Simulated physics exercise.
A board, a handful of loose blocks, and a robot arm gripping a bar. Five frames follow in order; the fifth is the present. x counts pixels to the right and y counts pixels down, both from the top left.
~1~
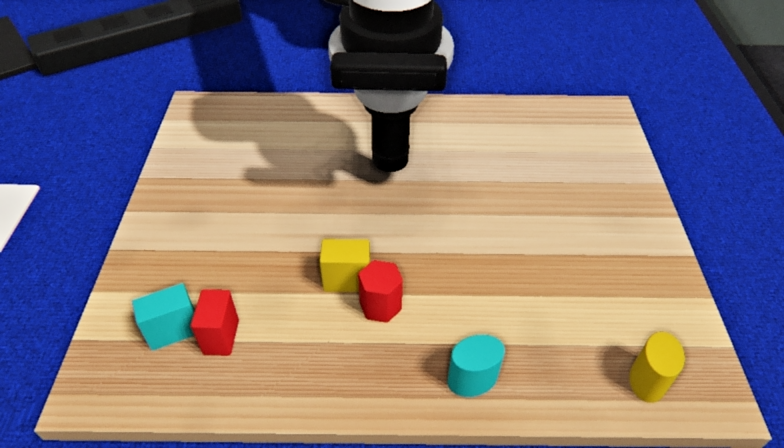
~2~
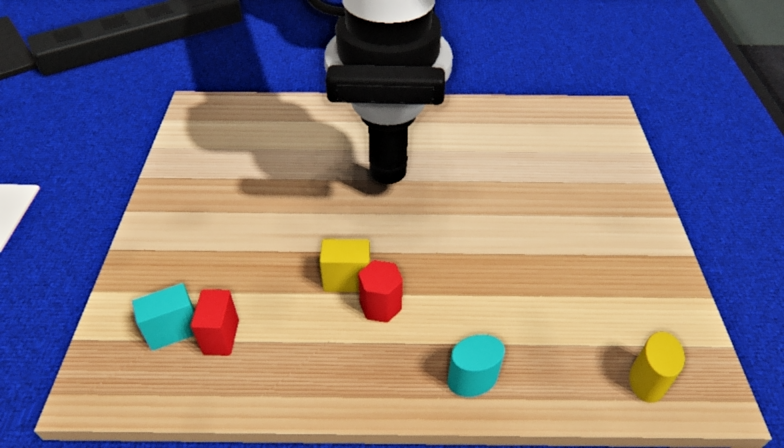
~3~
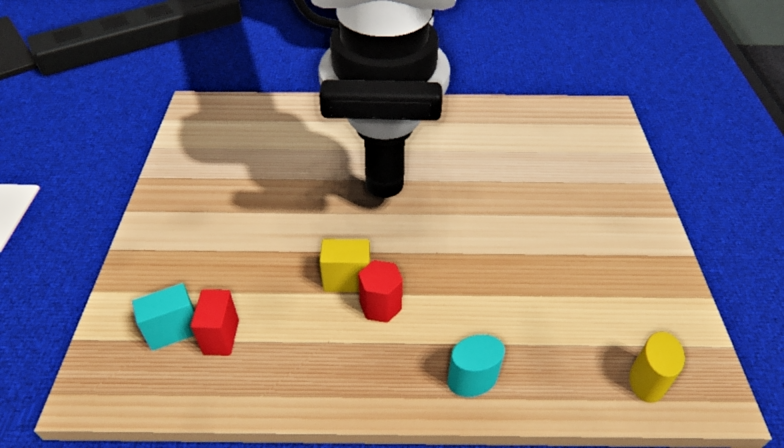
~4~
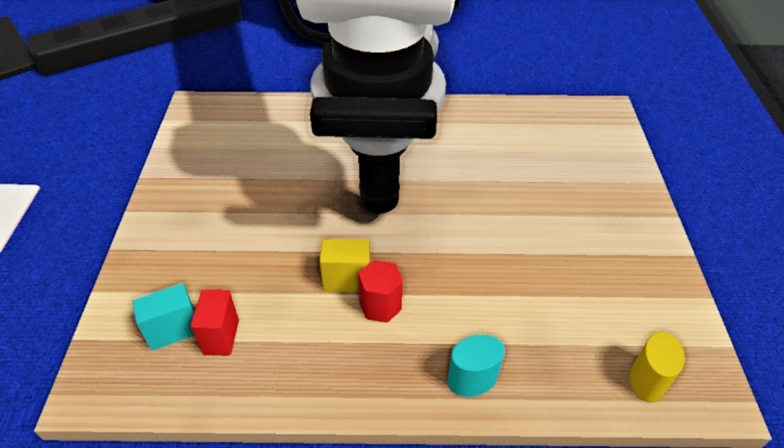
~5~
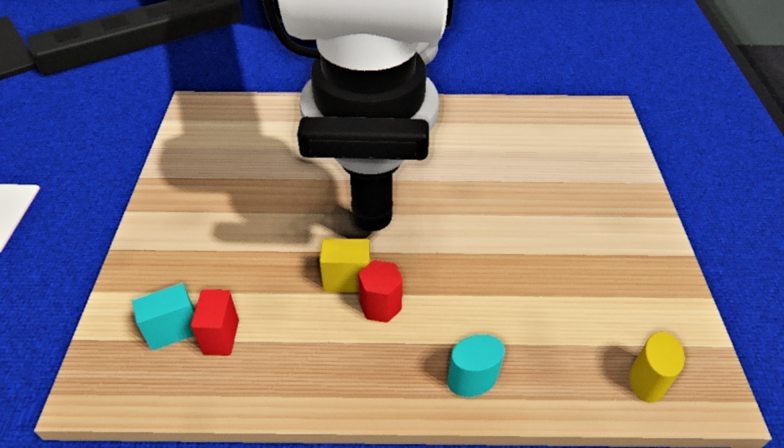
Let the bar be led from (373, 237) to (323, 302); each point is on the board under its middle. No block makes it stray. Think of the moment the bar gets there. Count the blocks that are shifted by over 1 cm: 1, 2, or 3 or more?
One gets moved.
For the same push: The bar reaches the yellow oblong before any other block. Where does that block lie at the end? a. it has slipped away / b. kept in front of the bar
The correct letter is b.
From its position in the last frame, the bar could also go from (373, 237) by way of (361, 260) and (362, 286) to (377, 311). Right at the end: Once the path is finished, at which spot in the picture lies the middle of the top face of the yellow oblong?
So, by the moment the path ends, you'll find the top centre of the yellow oblong at (329, 280).
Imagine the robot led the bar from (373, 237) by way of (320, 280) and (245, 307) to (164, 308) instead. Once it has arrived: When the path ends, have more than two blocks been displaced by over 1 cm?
I'd say yes.
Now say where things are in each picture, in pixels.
In the first picture, bar tip (390, 161); block tops, yellow oblong (345, 250); red hexagon (380, 276).
In the second picture, bar (388, 173); blocks unchanged.
In the third picture, bar (385, 186); blocks unchanged.
In the fourth picture, bar (380, 201); blocks unchanged.
In the fifth picture, bar (372, 218); yellow oblong (345, 250); red hexagon (380, 276).
On the path given first. Halfway along, bar (347, 250); yellow oblong (333, 267), turned 15° clockwise.
At the end, bar (321, 283); yellow oblong (307, 304); red hexagon in place.
